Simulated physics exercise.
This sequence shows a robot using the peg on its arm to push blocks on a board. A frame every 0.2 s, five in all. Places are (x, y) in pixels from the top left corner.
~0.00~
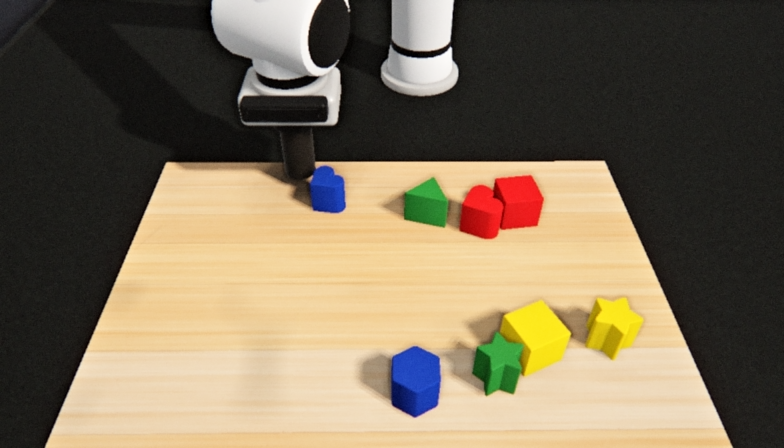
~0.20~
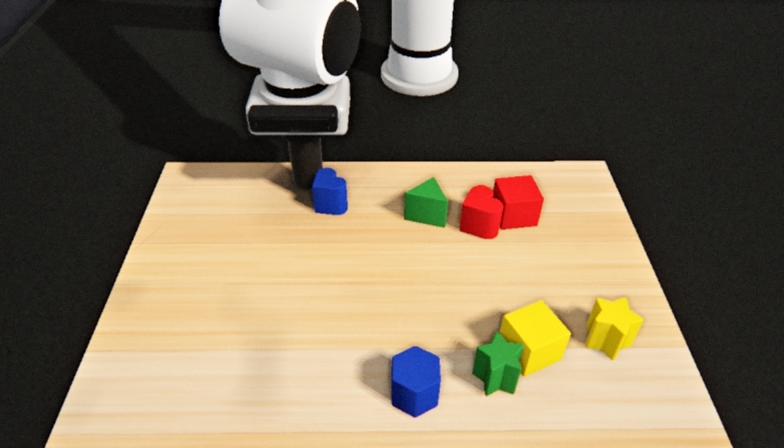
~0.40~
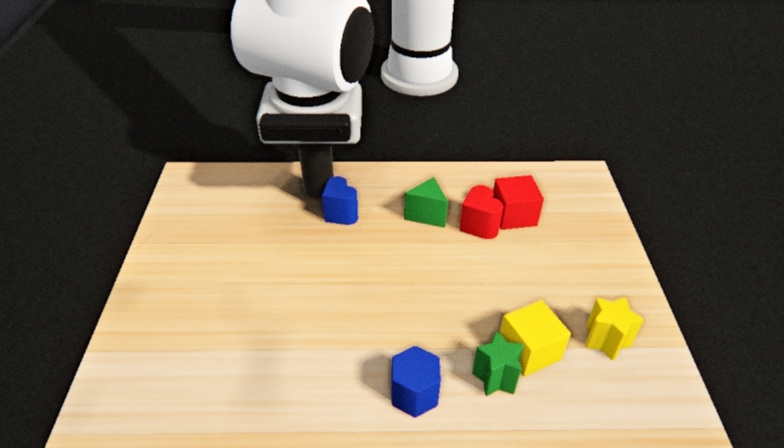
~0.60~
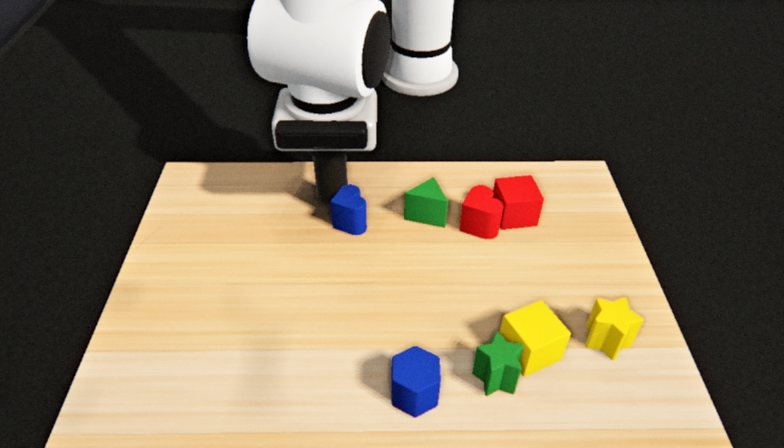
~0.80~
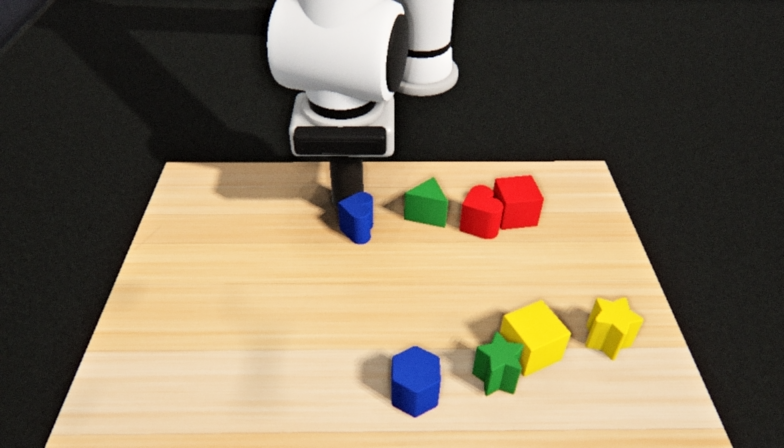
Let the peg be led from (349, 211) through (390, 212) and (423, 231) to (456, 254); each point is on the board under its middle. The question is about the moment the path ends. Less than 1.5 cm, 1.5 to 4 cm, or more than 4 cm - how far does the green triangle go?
Travels 1.5 to 4 cm.
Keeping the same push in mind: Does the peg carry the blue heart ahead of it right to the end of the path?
Answer: No.
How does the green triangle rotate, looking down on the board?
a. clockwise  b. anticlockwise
My pick is b.
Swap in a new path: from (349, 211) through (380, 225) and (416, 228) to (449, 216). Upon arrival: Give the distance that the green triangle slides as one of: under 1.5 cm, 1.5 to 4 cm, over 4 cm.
Answer: More than 4 cm.
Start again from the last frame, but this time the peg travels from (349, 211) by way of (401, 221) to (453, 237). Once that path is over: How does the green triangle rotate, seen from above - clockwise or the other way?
Looking down on the board, it turns counter-clockwise.
On the path given first. One third of the way, peg at (391, 203); blue heart at (364, 205), turned 25° clockwise.
Two thirds of the way, peg at (425, 223); blue heart at (364, 205), turned 25° clockwise; green triangle at (451, 195), turned 85° anticlockwise.
At the end, peg at (457, 245); blue heart at (364, 205), turned 25° clockwise; green triangle at (454, 195), turned 90° anticlockwise; red heart unmoved.
